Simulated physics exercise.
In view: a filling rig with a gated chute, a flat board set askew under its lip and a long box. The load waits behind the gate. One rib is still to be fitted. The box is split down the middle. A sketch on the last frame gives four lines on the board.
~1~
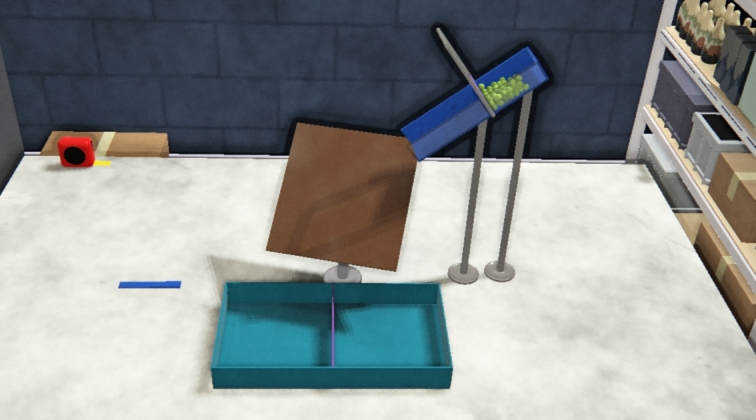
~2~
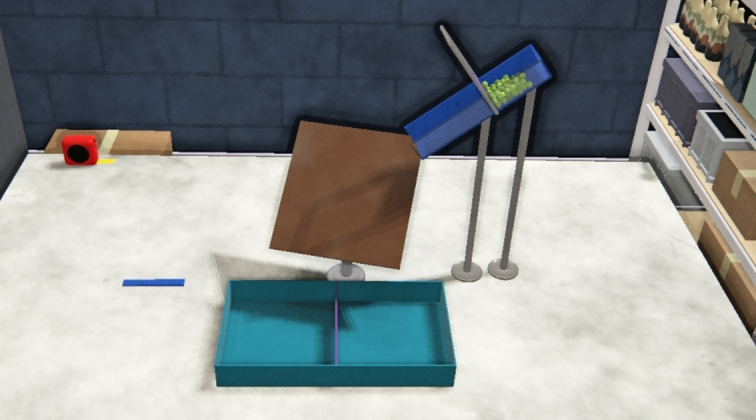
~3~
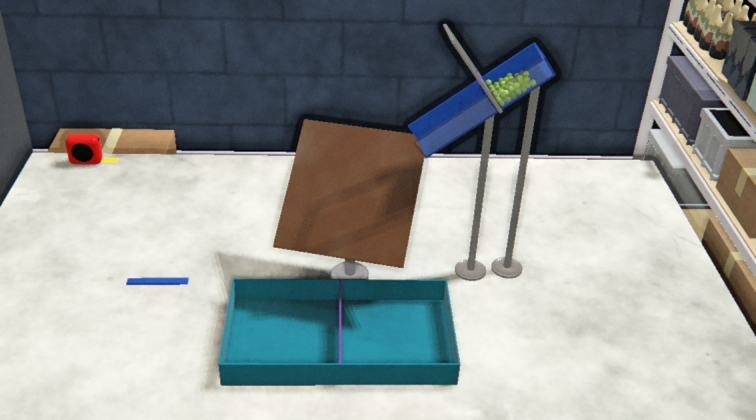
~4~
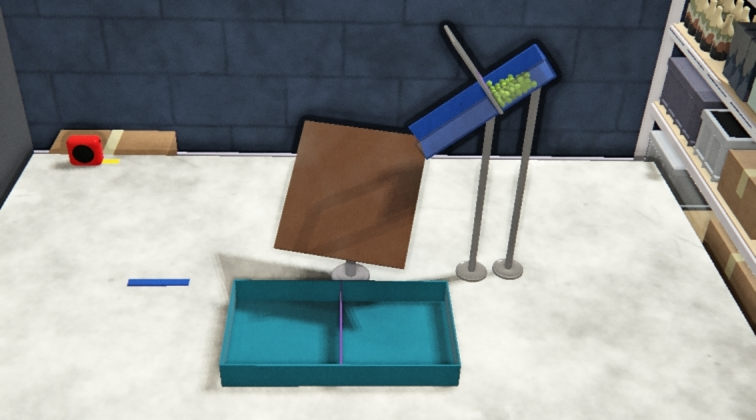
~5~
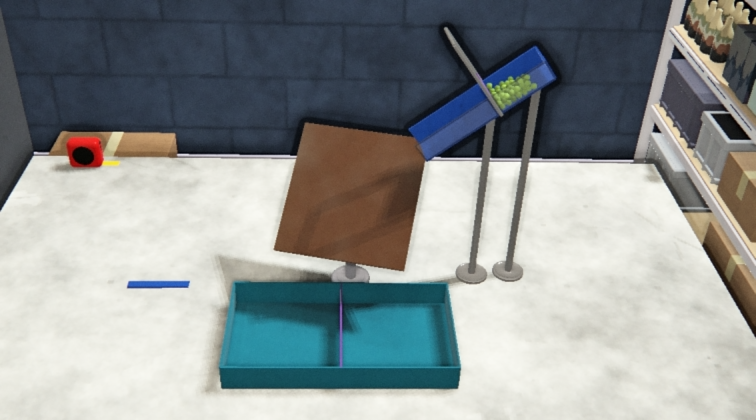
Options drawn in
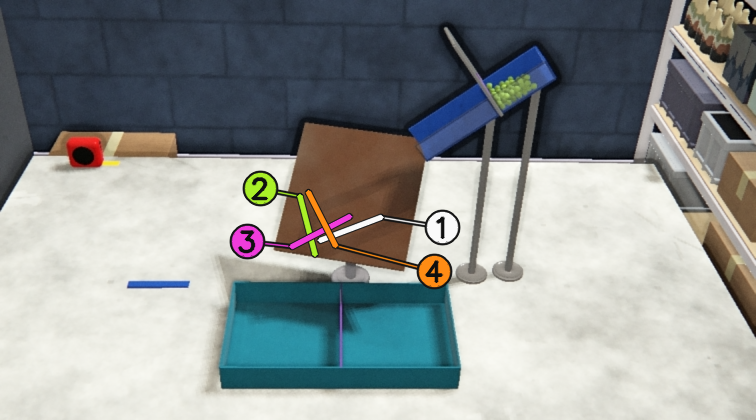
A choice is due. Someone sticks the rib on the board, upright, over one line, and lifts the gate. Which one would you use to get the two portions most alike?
4 is best.
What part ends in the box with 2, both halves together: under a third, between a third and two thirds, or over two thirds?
Over two thirds.
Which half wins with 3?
More lands on the left.
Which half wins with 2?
The left half.
On the marked copy, line 1 from (381, 217) to (320, 240); line 2 from (300, 196) to (315, 254); line 3 from (349, 216) to (292, 246); line 4 from (308, 192) to (335, 245).
For line 1, of what is caught, all in the left half, none in the right.
For line 2, of what is caught, most in the left half, a small part in the right.
For line 3, of what is caught, most in the left half, a small part in the right.
For line 4, of what is caught, about a third in the left half, about two thirds in the right.
